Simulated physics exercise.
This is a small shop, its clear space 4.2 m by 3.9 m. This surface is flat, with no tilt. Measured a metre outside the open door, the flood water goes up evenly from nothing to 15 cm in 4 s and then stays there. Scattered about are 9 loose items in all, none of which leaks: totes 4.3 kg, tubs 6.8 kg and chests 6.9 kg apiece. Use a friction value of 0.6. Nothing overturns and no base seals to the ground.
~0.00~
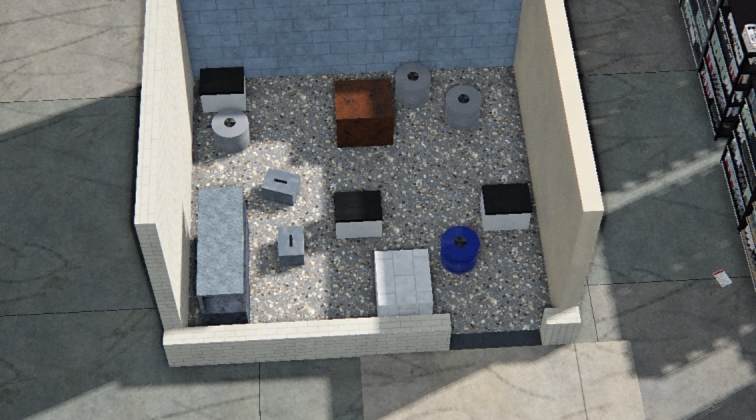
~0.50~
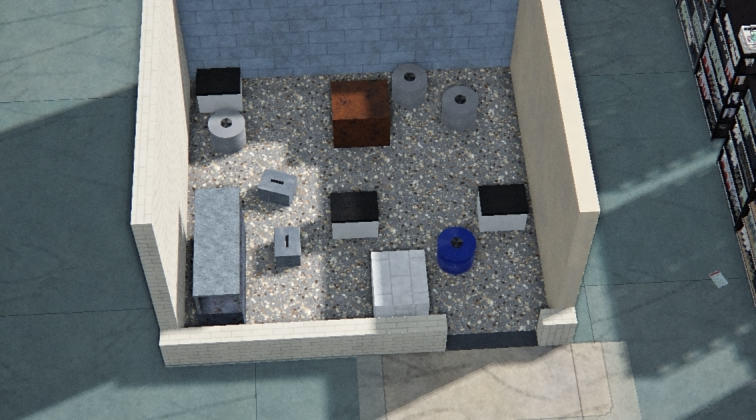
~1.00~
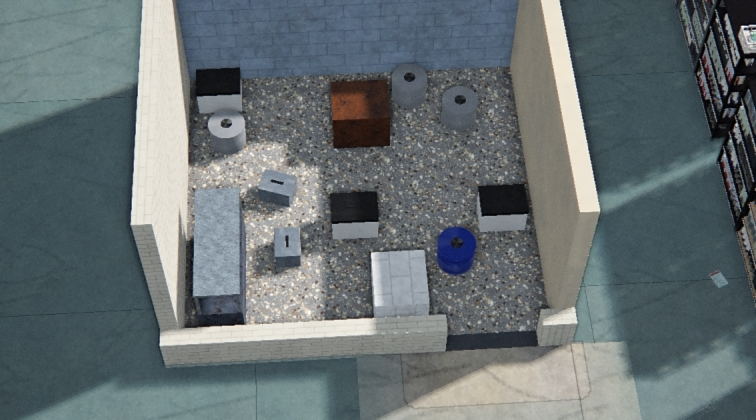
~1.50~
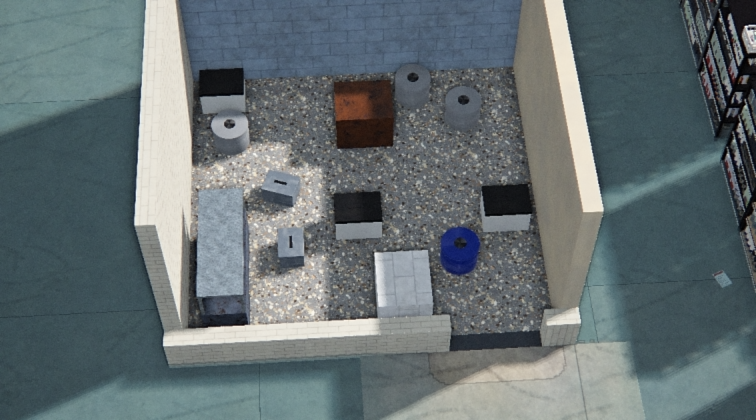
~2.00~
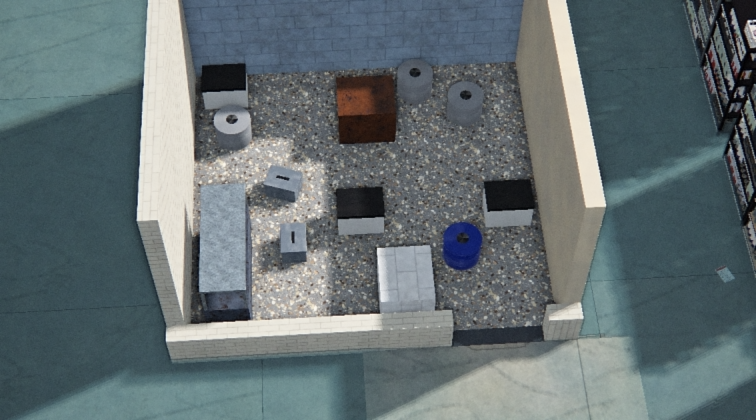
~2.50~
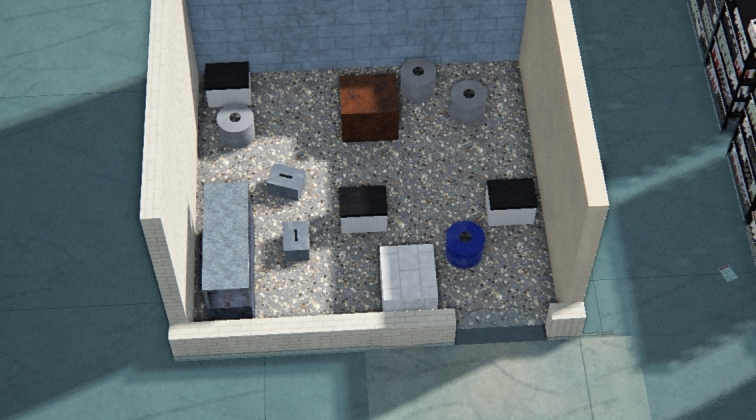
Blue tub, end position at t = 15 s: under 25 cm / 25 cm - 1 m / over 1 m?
It's going to be taken off.
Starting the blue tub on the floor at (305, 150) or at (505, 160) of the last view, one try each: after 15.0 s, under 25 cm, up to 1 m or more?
I'd expect it to shift slightly the first time and to get swept far off the second time.
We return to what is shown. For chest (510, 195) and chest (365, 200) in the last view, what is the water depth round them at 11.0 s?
Some 11 cm at the first, some 2 cm at the second.
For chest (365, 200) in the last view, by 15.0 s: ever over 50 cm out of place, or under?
Not that far.
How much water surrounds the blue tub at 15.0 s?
About 10 cm.
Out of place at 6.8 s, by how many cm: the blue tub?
Roughly 150 centimetres by that point.
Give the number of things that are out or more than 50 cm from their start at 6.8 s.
Count then: 2.
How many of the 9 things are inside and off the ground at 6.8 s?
The number is 1.
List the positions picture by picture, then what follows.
The first picture shows the blue tub at (460, 242), on the bottom; 0.0 m2 under water; 0 of 9 have shifted.
The second picture shows the blue tub at (457, 243), on the bottom; 0.0 m2 under water; 0 of 9 have shifted.
The third picture shows the blue tub at (457, 243) rests on the ground; water covers 0.0 m2; 0 of 9 have shifted.
The fourth picture shows the blue tub at (460, 243), on the bottom; 0.0 m2 under water; 0 of 9 have shifted.
The fifth picture shows the blue tub at (463, 238) rests on the ground; water covers 0.0 m2; 0 of 9 have shifted.
The sixth picture shows the blue tub at (466, 237), on the bottom; 0.2 m2 under water; 0 of 9 have shifted.
After 3.5 s the blue tub is near (466, 237), 0.0 m from its start, aground; 0 afloat.
After 6.8 s the blue tub is near (412, 133), 1.6 m from its start, aground; 1 afloat.
After 11.0 s the blue tub is near (414, 85), 2.3 m from its start, afloat; 6 afloat.
After 15.0 s the blue tub is near (215, 79), 3.8 m from its start, afloat; 9 afloat.
